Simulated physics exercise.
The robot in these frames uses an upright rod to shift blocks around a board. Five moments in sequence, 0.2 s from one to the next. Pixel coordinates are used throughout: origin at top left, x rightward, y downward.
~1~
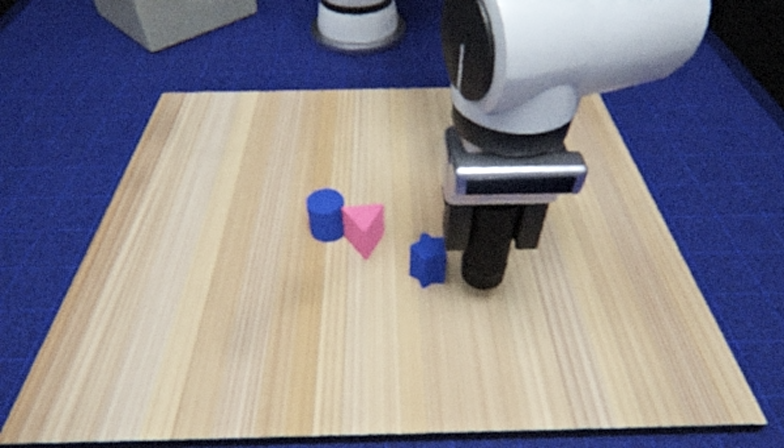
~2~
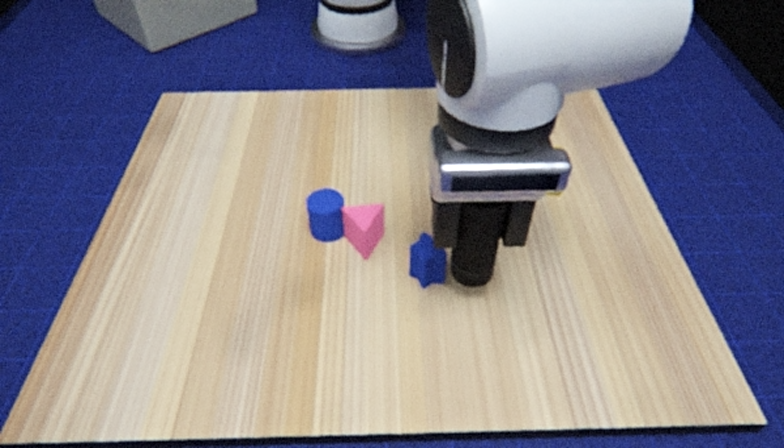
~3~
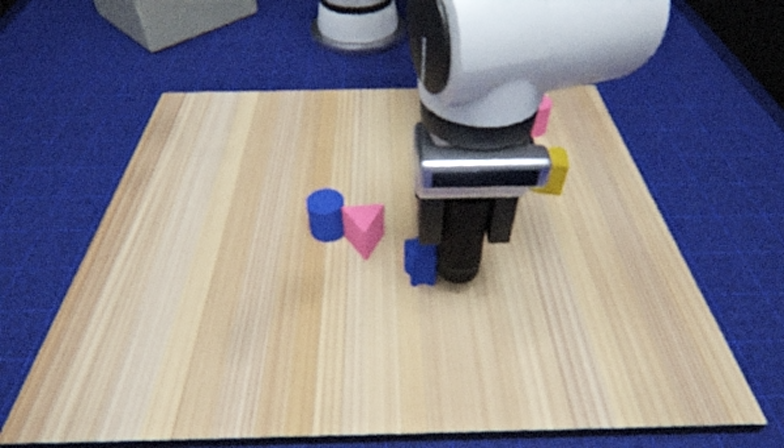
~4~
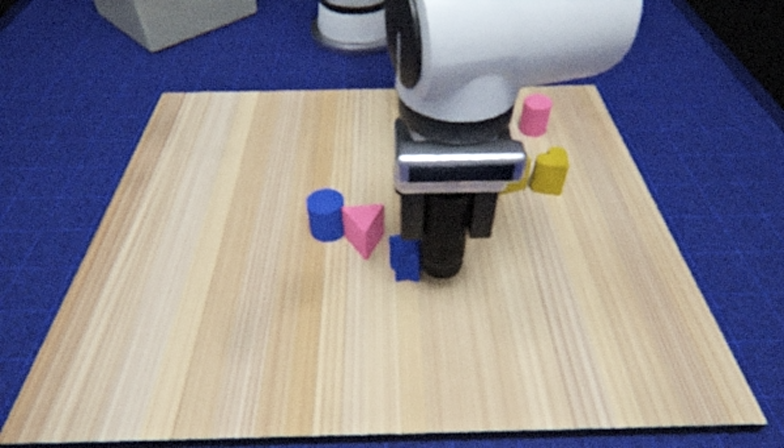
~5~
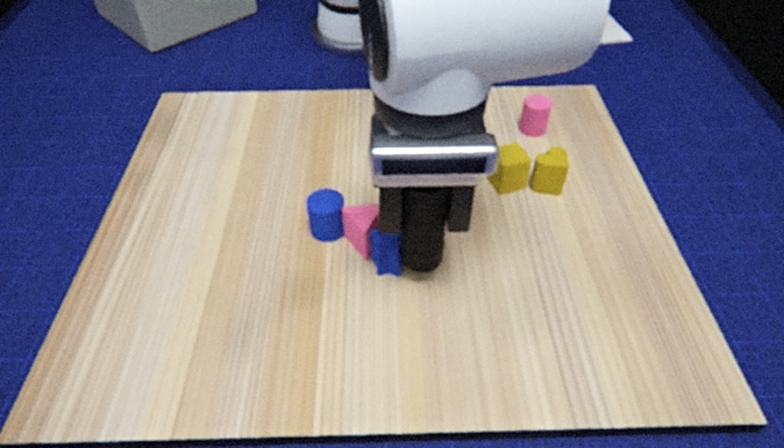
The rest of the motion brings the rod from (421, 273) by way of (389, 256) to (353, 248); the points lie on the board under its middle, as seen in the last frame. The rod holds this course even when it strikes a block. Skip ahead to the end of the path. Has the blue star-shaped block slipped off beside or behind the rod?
I believe not.
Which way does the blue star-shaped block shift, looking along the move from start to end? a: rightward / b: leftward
Letter b.
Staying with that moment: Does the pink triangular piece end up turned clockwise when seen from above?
I believe so.
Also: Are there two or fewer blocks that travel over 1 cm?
Answer: No.
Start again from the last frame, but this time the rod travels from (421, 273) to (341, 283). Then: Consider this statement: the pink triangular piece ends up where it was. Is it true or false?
False
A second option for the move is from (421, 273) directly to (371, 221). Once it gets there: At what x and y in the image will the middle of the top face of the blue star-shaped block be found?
At roughly (362, 229).
On the path given first. Halfway along, rod (388, 241); blue cylinder (323, 198); pink triangular piece (351, 209), turned 50° clockwise; blue star-shaped block (353, 232), turned 30° anticlockwise.
At the end, rod (352, 233); blue cylinder (315, 194); pink triangular piece (346, 197), turned 50° clockwise; blue star-shaped block (321, 235), turned 55° anticlockwise.
